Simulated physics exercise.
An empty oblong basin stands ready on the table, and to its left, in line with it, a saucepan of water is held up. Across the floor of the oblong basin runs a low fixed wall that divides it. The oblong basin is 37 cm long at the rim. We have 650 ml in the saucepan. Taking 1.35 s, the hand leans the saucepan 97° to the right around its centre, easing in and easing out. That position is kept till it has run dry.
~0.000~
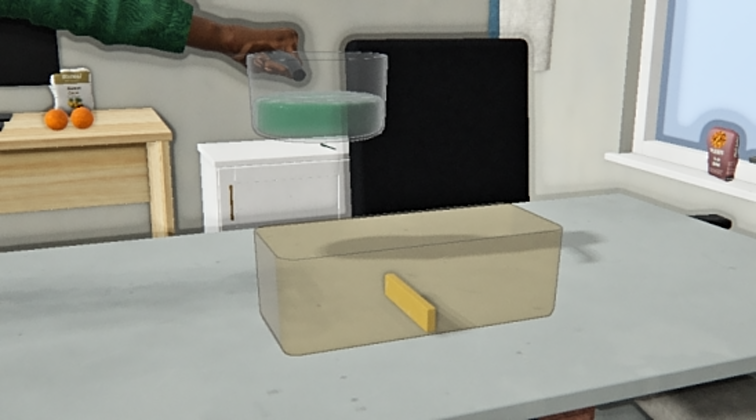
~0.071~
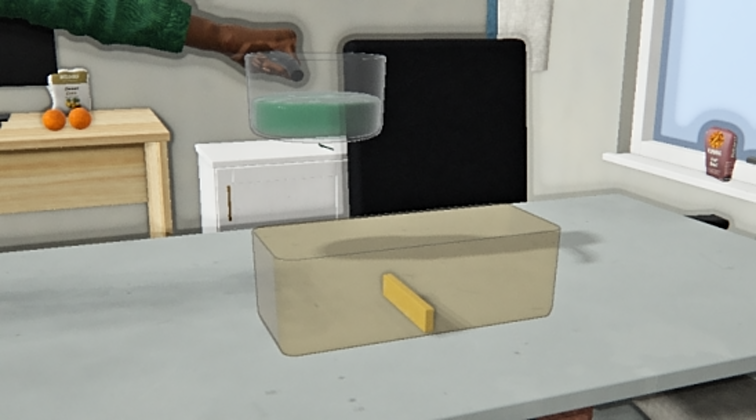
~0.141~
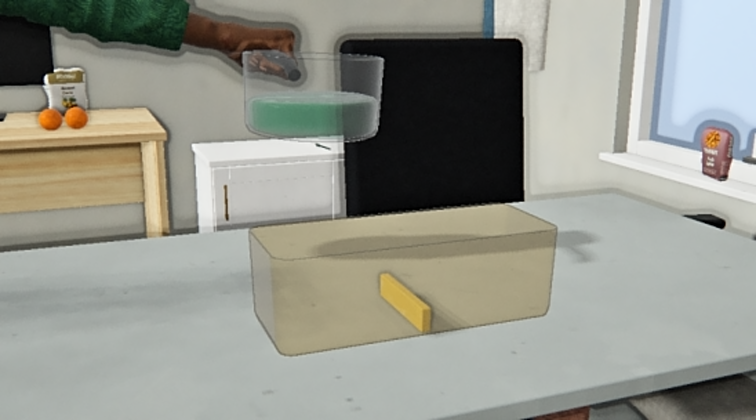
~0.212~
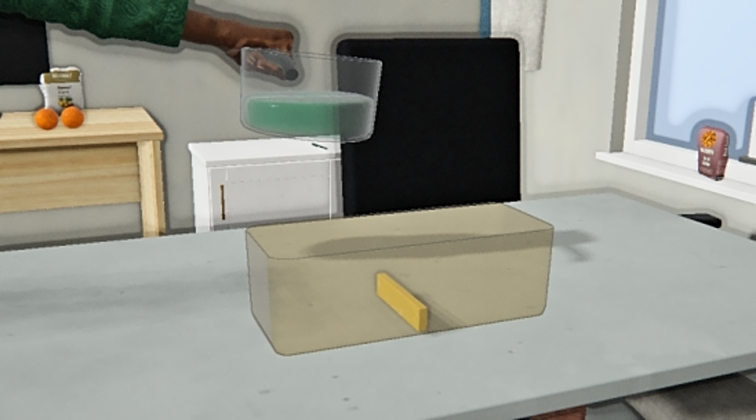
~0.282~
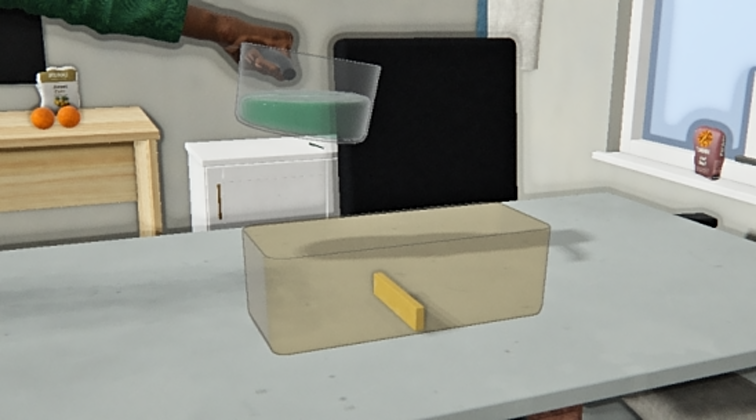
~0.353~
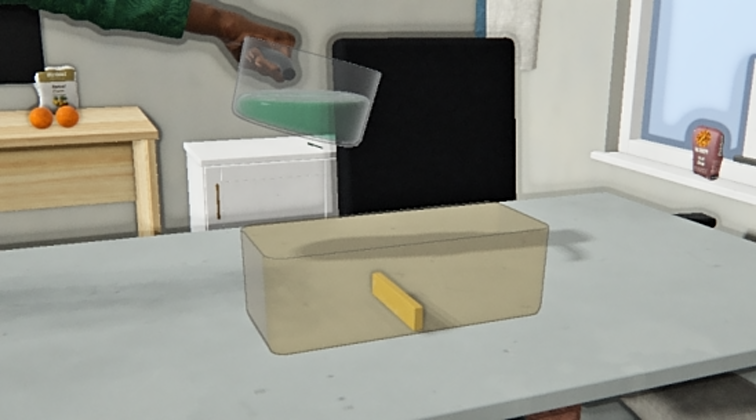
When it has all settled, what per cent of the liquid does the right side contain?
The right side contains about 72 per cent.
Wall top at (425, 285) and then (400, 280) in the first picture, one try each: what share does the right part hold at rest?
I'd say 45 percent on the first go, 90 percent on the next.
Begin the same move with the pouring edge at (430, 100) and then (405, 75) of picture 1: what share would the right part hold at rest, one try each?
Respectively 90 and 90 %.
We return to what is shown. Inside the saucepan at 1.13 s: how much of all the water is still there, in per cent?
Roughly 28 percent remains.
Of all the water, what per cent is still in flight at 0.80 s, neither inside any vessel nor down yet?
Roughly 20 percent.
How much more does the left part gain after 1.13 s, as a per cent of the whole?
Near 22 percent, more or less.
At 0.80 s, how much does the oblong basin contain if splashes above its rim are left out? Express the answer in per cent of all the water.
About 1%.
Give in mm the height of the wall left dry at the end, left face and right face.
About 22 mm on the left, about 10 mm on the right.
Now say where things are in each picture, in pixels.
In the first picture, it leans 0°; its right rim is at (381, 57); the water meets the walls at (253, 101) and (376, 96); the oblong basin's rim runs from (265, 245) to (536, 216); the wall's top is at (409, 292).
In the second picture, it leans 1°; its right rim is at (379, 58); the water meets the walls at (251, 101) and (375, 96).
In the third picture, it leans 3°; its right rim is at (377, 60); the water meets the walls at (247, 100) and (371, 96).
In the fourth picture, it leans 6°; its right rim is at (375, 63); the water meets the walls at (244, 99) and (368, 96).
In the fifth picture, it leans 10°; its right rim is at (374, 68); the water meets the walls at (240, 99) and (363, 96).
In the sixth picture, it leans 15°; its right rim is at (374, 74); the water meets the walls at (235, 99) and (363, 95).
Then, 0.80 s in, the tilt is 63° and 80 per cent is still to pour, 0 is left of the wall and 0 right of it.
Then, 1.13 s in, the tilt is 91° and 27 per cent is still to pour, 5 is left of the wall and 47 right of it.
Then, 1.48 s in, the tilt is 97° and 4 per cent is still to pour, 18 is left of the wall and 73 right of it.
Then, 1.85 s in, the tilt is 97° and 1 per cent is still to pour, 26 is left of the wall and 72 right of it.
Finally, 27 per cent lies left of the wall, 72 right of it and 1 outside.
